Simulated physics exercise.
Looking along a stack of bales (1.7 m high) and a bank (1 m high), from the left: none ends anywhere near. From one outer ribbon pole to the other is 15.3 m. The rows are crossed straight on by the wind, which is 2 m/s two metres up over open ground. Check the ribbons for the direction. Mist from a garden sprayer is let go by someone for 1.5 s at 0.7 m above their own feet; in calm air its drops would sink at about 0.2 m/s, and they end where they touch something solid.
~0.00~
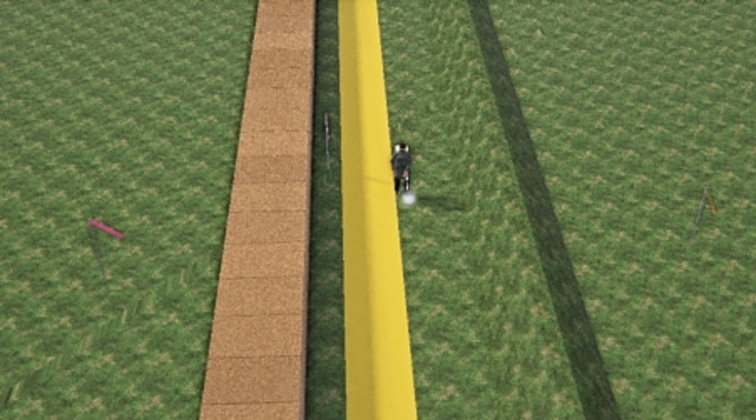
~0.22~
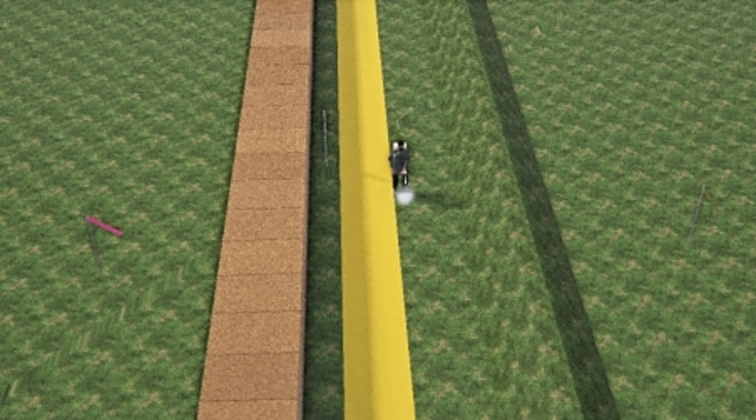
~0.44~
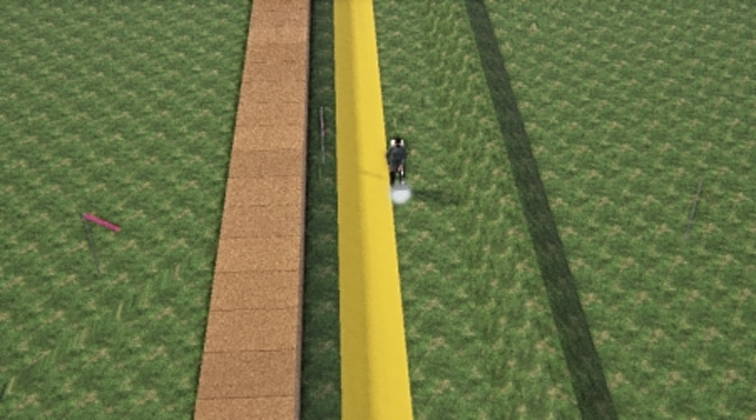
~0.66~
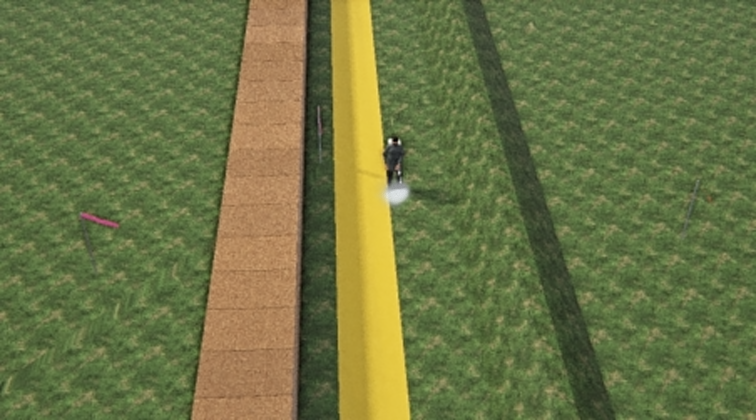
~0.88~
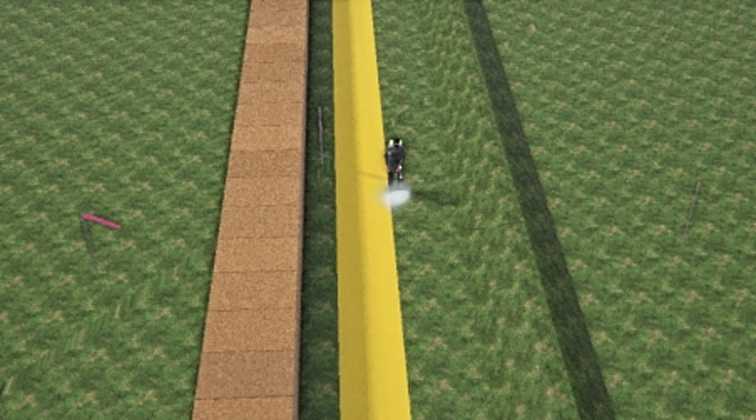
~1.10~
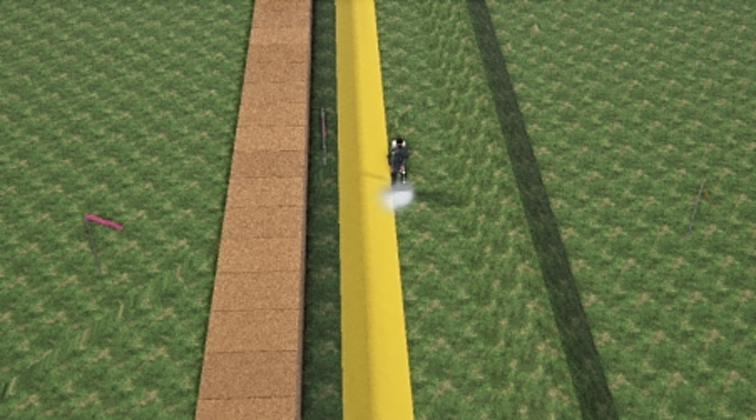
A long brown block-like row and a bright yellow strip run side by side up a green patterned field, seen from high above and looking along them. A small dark-clothed figure stands just right of the yellow strip, with thin poles on both sides, a pink ribbon at left and a dark band across the grass at right. The pale puff beside the figure widens slightly, the ribbon flutters a little, and the view drifts slightly sideways and back.
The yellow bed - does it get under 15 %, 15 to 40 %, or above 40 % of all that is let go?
It gets over 40 %.
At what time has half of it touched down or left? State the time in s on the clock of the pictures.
I'd say it happens close to 6.0 seconds.
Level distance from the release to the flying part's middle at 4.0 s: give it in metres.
I'd say close to 1.0 metres.
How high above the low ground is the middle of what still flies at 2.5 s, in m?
I'd put it near 0.6 metres.
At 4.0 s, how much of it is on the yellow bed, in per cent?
I'd say somewhere near 25 %.
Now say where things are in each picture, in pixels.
The left ribbon ends at (123, 237), leaning 55 degrees to the right, the spray in the air spans x = 405 to 415 around y = 195 and it comes from (408, 195), in the first frame.
The spray in the air spans x = 400 to 410 around y = 195 and the yellow one passes (370, 251), in the second frame.
The spray in the air spans x = 395 to 405 around y = 190 and the top of the stack of bales crosses (266, 165), in the third frame.
The left ribbon ends at (118, 226), leaning 60 degrees to the right, the spray in the air spans x = 385 to 405 around y = 190 and the yellow one passes (361, 190), in the fourth frame.
The spray in the air spans x = 385 to 405 around y = 195, in the fifth frame.
The spray in the air spans x = 385 to 410 around y = 195 and the top of the stack of bales crosses (268, 165), in the sixth frame.
After 2.5 s, 6 % is no longer flying here, and 5 % lies on the yellow bed; the middle of what still flies is 0.5 m above the low ground, near (385, 197).
After 4.0 s, 29 % is no longer flying here, and 26 % lies on the yellow bed; the middle of what still flies is 0.6 m above the low ground, near (369, 196).
After 8.0 s, 63 % is no longer flying here, and 55 % lies on the yellow bed; the middle of what still flies is 0.8 m above the low ground, near (348, 190).
After 20.0 s, 92 % is no longer flying here, and 62 % lies on the yellow bed.
After 45.0 s, 100 % is no longer flying here, and 63 % lies on the yellow bed.
